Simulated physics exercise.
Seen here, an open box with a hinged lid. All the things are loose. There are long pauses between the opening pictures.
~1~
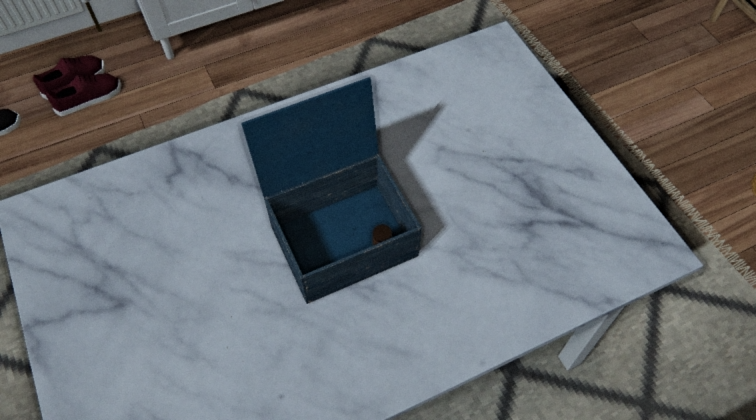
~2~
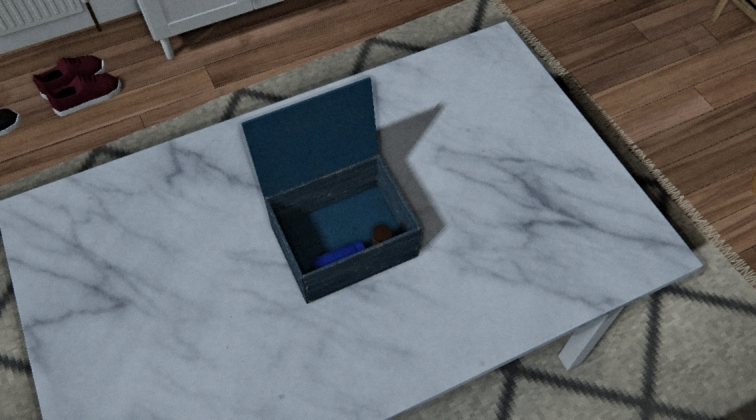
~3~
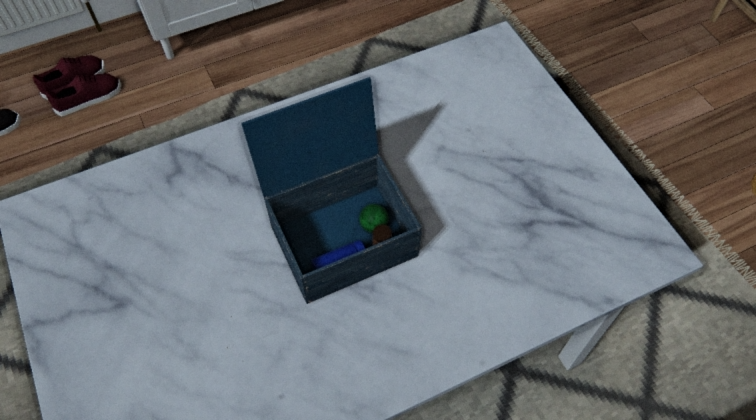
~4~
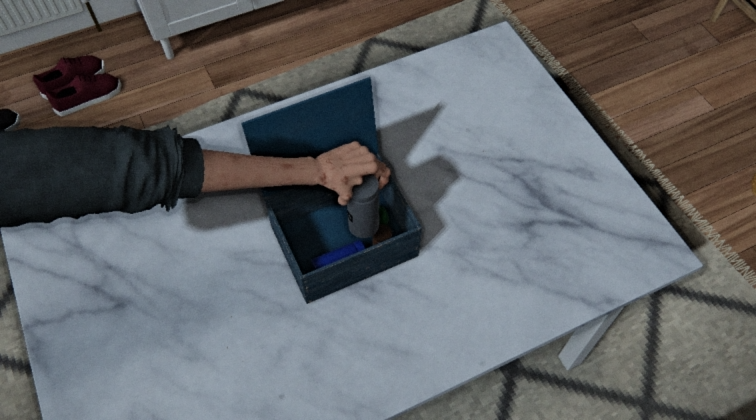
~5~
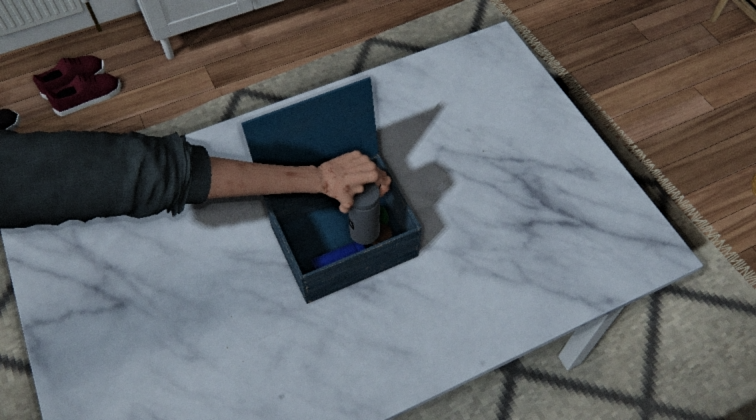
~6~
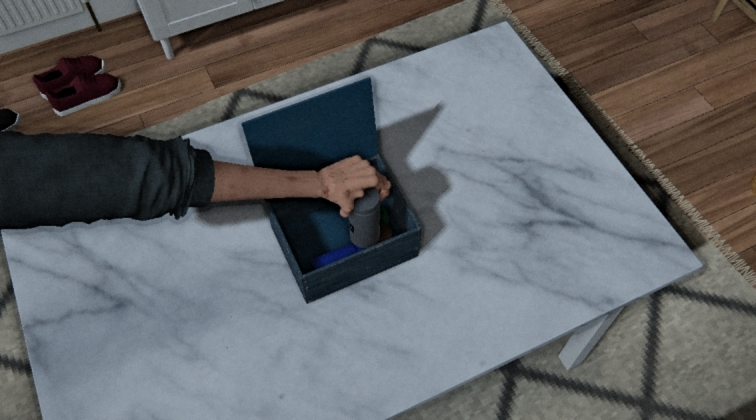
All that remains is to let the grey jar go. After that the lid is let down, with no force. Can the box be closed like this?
In the end the lid shuts flat.
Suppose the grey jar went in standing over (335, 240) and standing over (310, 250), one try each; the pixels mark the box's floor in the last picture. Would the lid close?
In the first case it is held up; in the second case it stays ajar.
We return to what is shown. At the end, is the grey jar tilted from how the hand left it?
The grey jar ends up tilted.
Then, 0.50 s later than the last frame, grey jar on its side near (331, 240); blue shaker moved a little.
Then, 1.40 s later than the last frame, lid 78° above the rim; grey jar on its side near (342, 227); blue shaker moved a little; green ball moved a little.
Then, 1.90 s later than the last frame, lid 16° above the rim; grey jar on its side near (344, 226); blue shaker moved a little; green ball moved a little.
When it is over, lid shut; lying over in the box, grey jar; the other 3 as before. End places, in pixels of the last picture, grey jar near (344, 226).
